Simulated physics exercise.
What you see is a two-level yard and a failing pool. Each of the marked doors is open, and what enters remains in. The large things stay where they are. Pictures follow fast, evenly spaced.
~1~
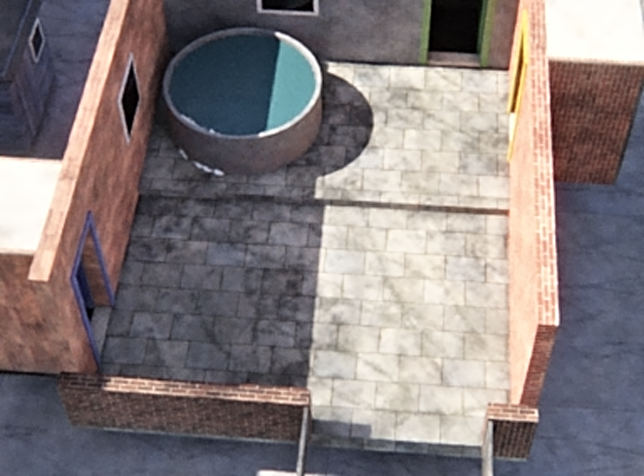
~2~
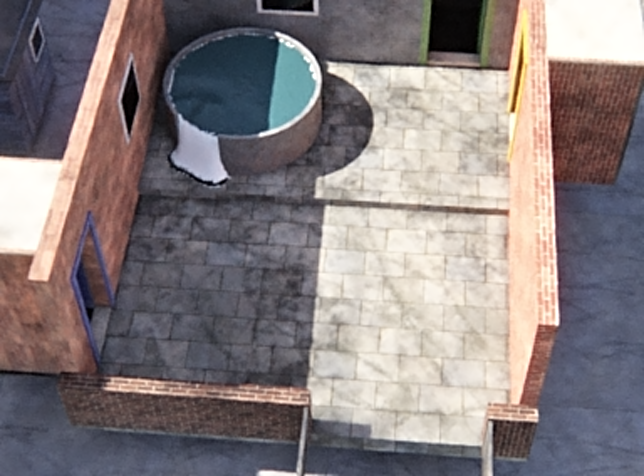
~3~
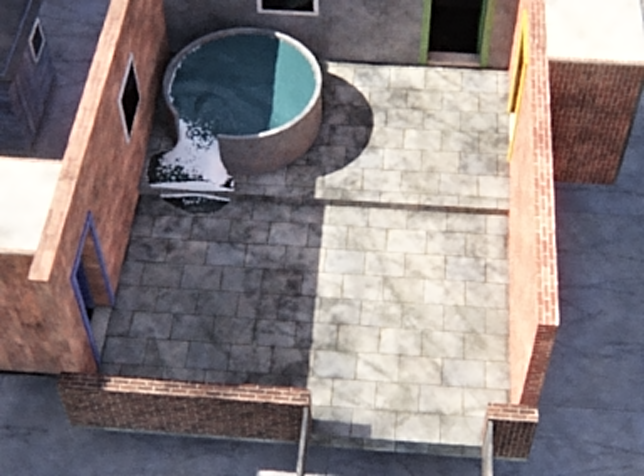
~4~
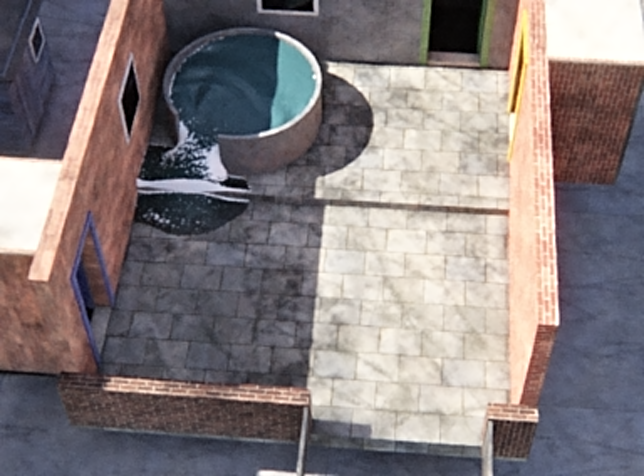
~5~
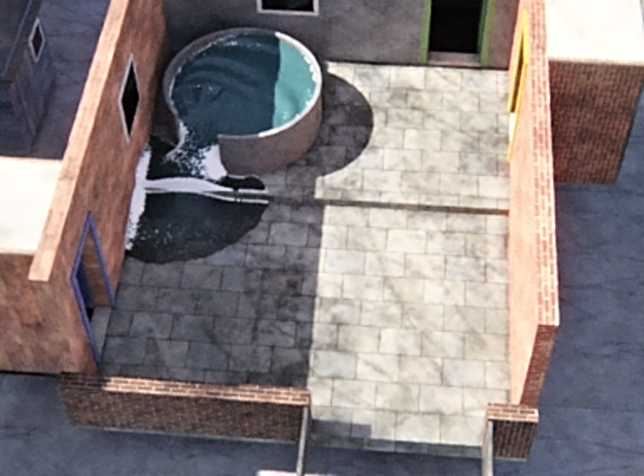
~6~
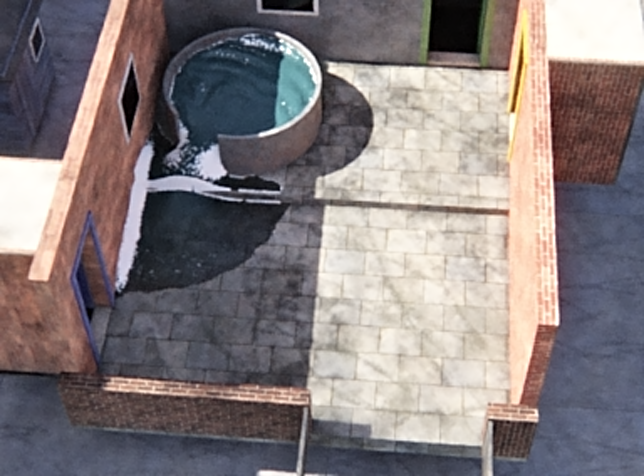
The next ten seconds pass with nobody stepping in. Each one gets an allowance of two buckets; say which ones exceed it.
My prediction: Most likely the yellow door will not exceed two buckets; most likely the blue door will exceed two buckets; most likely the green door will not exceed two buckets.
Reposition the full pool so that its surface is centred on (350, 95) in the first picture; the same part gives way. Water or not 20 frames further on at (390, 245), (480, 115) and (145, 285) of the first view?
Spot by spot, in the order asked: Untouched, untouched, swamped.
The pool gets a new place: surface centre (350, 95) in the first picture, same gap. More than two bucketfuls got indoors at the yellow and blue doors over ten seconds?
Yellow misses the mark, blue tops the mark.
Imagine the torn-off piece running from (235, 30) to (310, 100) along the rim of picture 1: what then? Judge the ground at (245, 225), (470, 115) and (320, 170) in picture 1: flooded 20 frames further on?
Taken one by one: Unaffected, then sodden, then unaffected.
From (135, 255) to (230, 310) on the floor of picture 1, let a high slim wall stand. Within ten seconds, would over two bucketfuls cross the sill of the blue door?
As for the blue door, it resists.
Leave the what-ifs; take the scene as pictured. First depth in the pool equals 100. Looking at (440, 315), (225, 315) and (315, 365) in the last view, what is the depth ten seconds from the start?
Estimated readings in sequence: 14, 6, 6 percent.
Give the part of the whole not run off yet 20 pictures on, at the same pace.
Roughly 98 parts in every hundred.
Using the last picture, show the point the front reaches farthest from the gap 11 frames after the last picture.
My guess is roughly (324, 418).
A moment on, water covers 25 % of the floor; the yellow door not reached, the blue door under two buckets in, the green door not reached.
Next, water covers 30 % of the floor; the yellow door not reached, the blue door under two buckets in, the green door not reached.
Then, water covers 45 % of the floor; the yellow door not reached, the blue door over two buckets in, the green door not reached.
Later, water covers 65 % of the floor; the yellow door not reached, the blue door far over two buckets in, the green door not reached.
In the end, water covers 70 % of the floor; the yellow door not reached, the blue door far over two buckets in, the green door not reached.
